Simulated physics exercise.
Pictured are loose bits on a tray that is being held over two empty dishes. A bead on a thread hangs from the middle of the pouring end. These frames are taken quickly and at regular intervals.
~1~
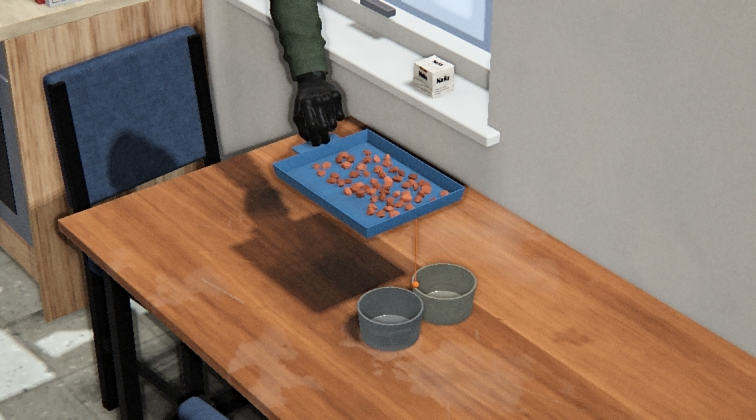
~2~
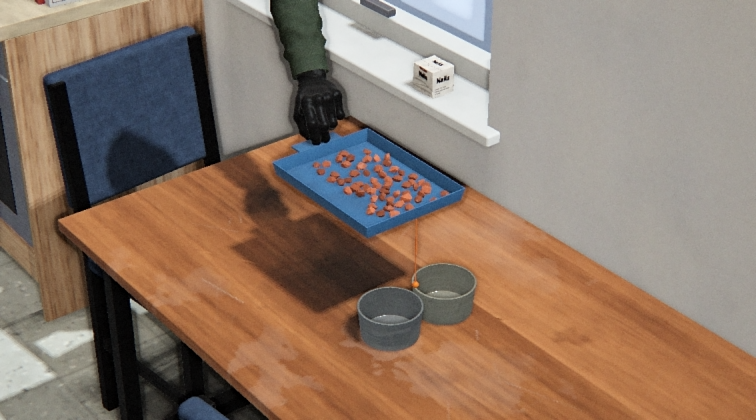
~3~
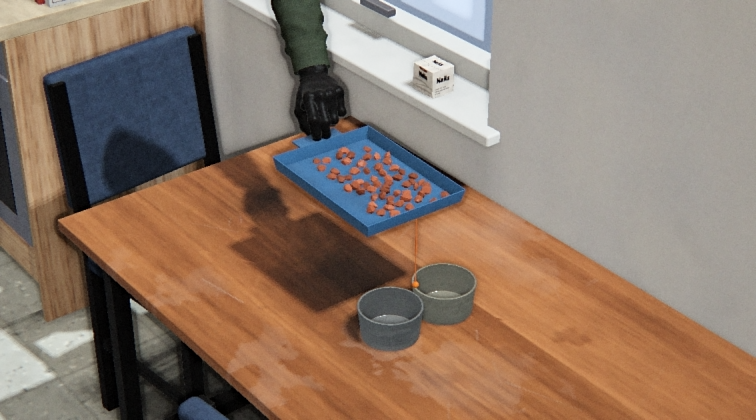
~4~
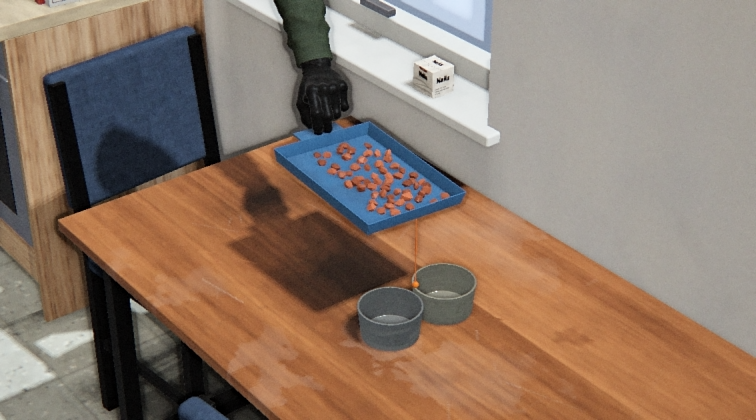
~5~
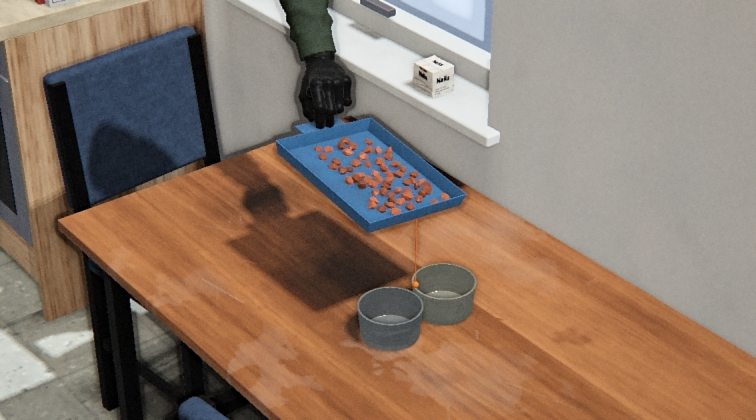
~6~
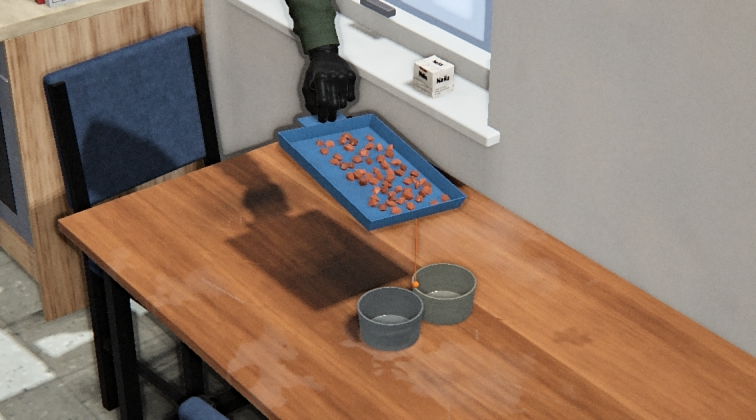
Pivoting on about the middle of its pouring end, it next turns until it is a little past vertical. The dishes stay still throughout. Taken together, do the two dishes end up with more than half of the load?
Yes.
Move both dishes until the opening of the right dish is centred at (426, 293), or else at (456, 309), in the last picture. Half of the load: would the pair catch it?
Try 1: A minority of it. Try 2: A minority of it.
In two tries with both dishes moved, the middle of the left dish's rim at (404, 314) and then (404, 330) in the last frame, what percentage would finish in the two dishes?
50 %, then 0 %.
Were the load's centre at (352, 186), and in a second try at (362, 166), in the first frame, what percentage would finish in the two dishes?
Respectively 90 and 70 per cent.
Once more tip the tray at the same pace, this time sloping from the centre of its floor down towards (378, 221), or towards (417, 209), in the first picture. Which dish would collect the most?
One: The left dish. Two: The dish on the right.
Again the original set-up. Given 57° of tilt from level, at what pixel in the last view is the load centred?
Roughly (427, 185).
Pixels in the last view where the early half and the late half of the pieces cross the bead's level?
Near (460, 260) and later near (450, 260).
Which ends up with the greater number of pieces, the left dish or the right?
The one at right wins.
Just after the last frame, tray tipped steeply; every one on the tray.
A moment on, tray tipped right over; the larger part on the tray; about a tenth in the right dish; just a few outside both; about a tenth in the air.
Further on, tray tipped past a quarter turn; the larger part in the right dish; roughly a quarter outside both.
When it is over, tray tipped past a quarter turn; not one in the left dish; the larger part in the right dish; roughly a quarter outside both.
